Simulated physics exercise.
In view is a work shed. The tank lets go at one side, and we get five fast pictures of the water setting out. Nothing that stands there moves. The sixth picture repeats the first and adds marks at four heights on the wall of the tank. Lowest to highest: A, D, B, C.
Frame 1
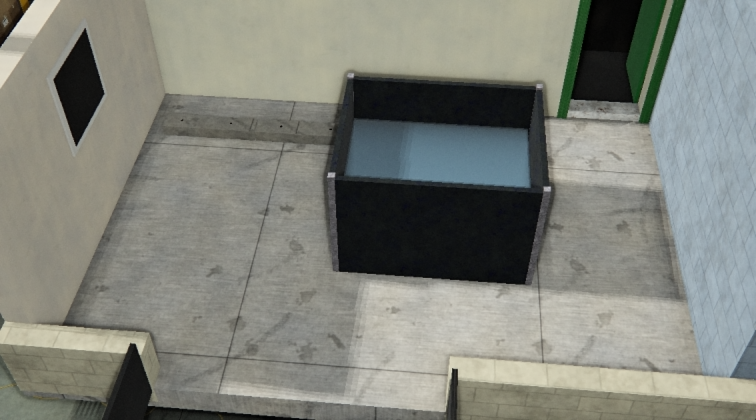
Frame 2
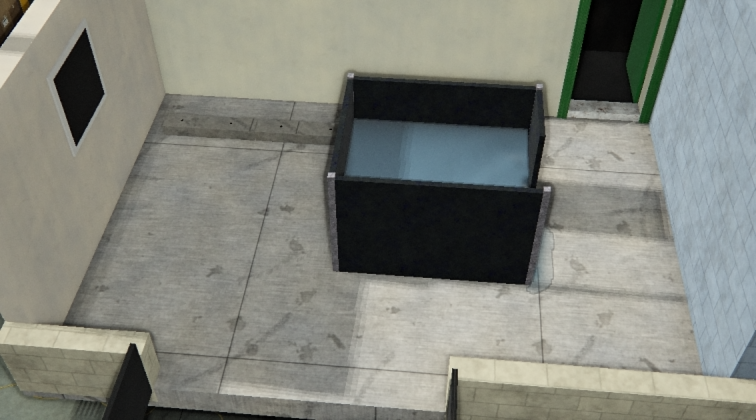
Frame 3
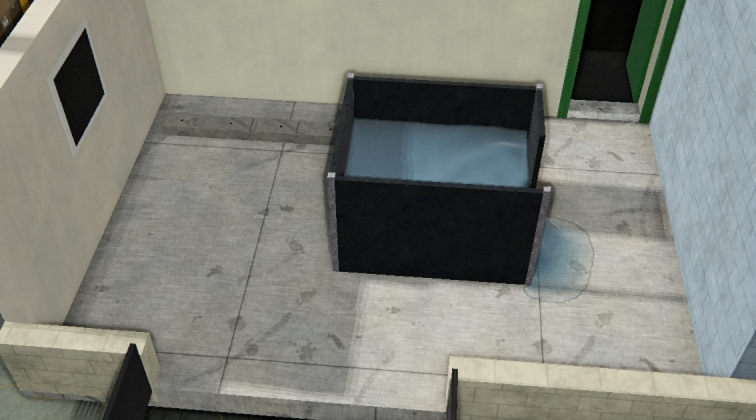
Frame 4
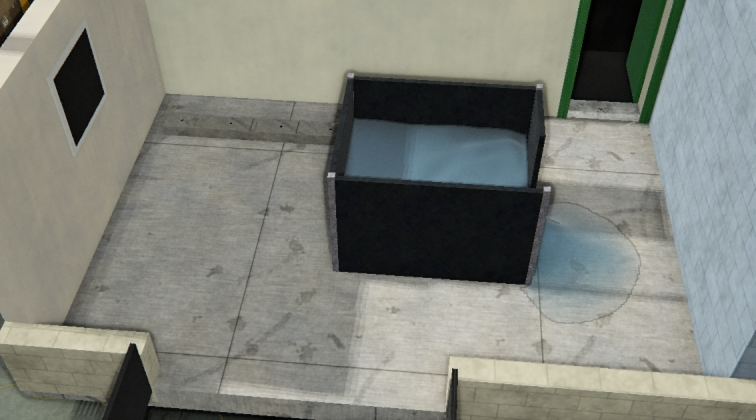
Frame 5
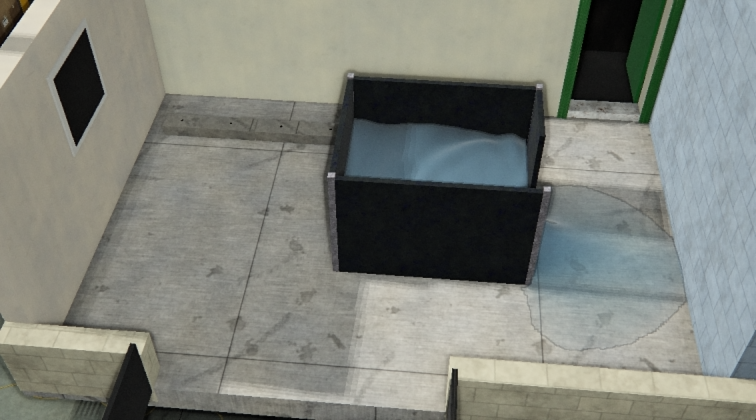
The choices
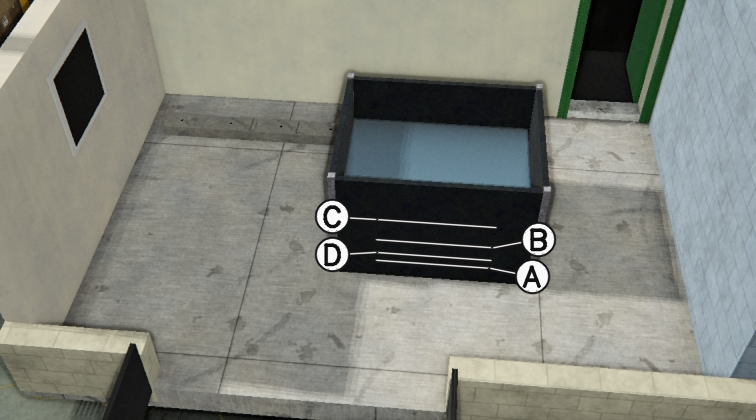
Water leaking from the right side of a dark open-topped tank and spreading across the concrete floor of a work shed.
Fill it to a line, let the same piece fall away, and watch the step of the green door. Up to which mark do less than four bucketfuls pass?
D is the one.
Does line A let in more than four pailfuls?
No.
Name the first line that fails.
It is B.
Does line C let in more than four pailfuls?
Yes, that goes wrong.
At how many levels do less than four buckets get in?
Two of the four.
On the marked copy, A at (432, 264); B at (434, 243); C at (435, 223); D at (433, 256); from the bottom up A, D, B, C.
Choosing A, nothing gets over.
Choosing B, about 8 bucketfuls get in.
Choosing C, dozens of bucketfuls pour in.
Choosing D, a bucket or two gets in.
